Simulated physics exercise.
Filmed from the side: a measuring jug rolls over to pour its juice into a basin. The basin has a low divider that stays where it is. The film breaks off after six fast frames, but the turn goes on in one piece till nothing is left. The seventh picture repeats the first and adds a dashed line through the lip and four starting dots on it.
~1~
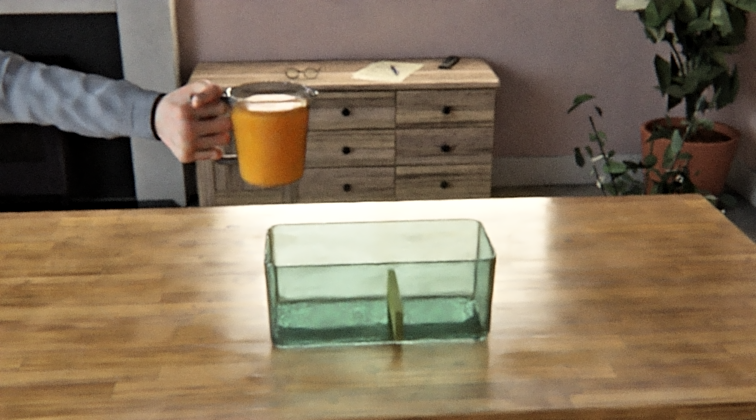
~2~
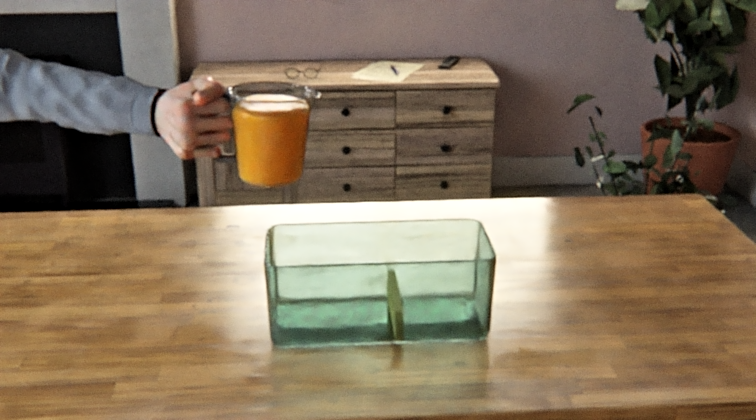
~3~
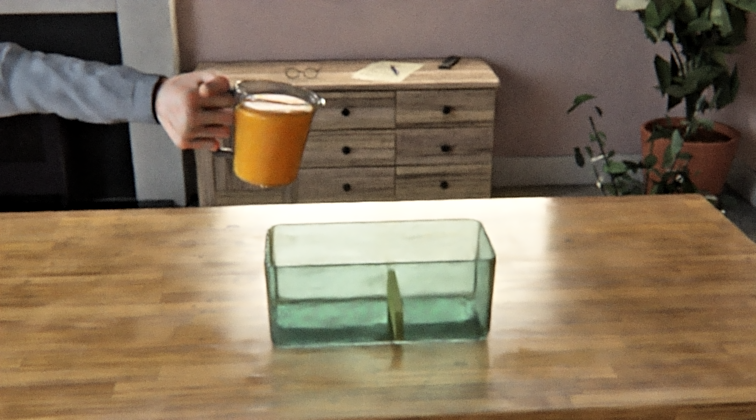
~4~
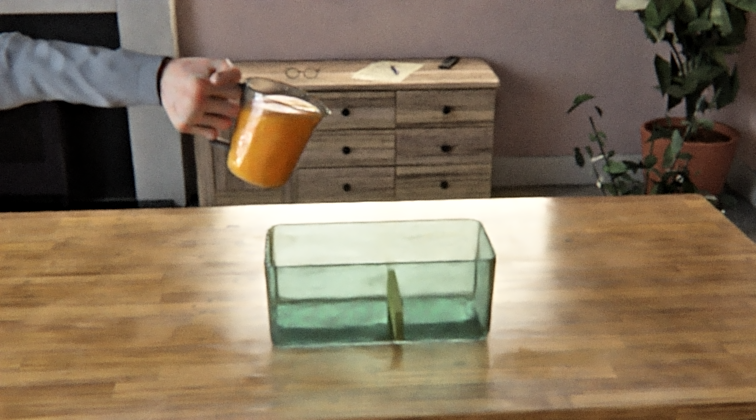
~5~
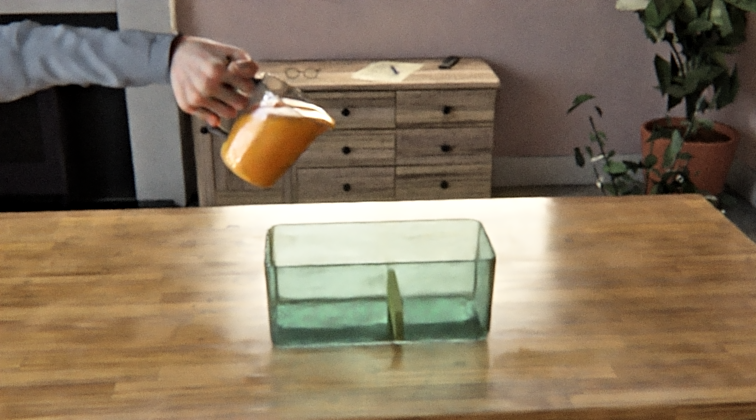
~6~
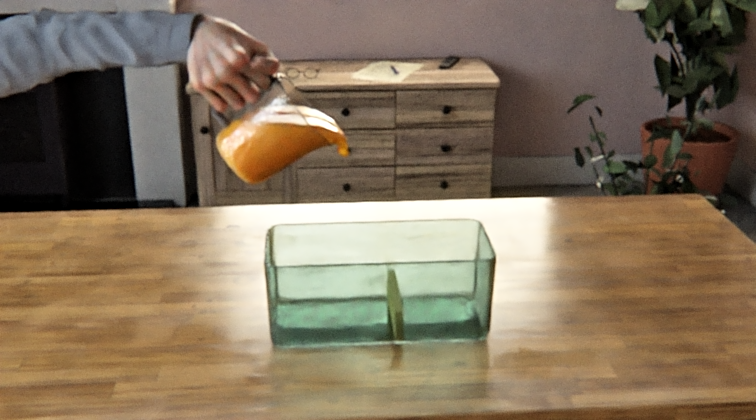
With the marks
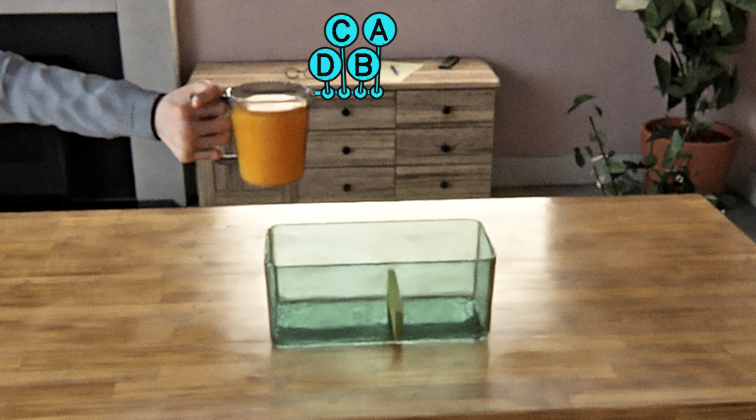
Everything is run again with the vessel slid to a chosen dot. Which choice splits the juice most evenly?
Best: C.
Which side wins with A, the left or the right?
The right one.
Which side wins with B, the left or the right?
More ends on the right.
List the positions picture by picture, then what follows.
Upright, lip at (316, 93); basin from (270, 344) to (490, 335); top of the wall at (395, 289); nothing has left yet.
Tipped about 3°, lip at (318, 95); nothing has left yet.
Tipped about 10°, lip at (323, 101); nothing has left yet.
Tipped about 21°, lip at (328, 112); nothing has left yet.
Tipped about 36°, lip at (332, 126); juice is over the lip, down to (332, 126).
Tipped about 52°, lip at (332, 143); juice is over the lip, down to (346, 152).
On the marked copy, A at (376, 91); B at (360, 92); C at (344, 92); D at (327, 92).
If A is chosen, about 7 % ends left of the wall and 91 % right of it.
If B is chosen, about 20 % ends left of the wall and 79 % right of it.
If C is chosen, about 54 % ends left of the wall and 44 % right of it.
If D is chosen, about 74 % ends left of the wall and 20 % right of it; 6 % is lost outside.
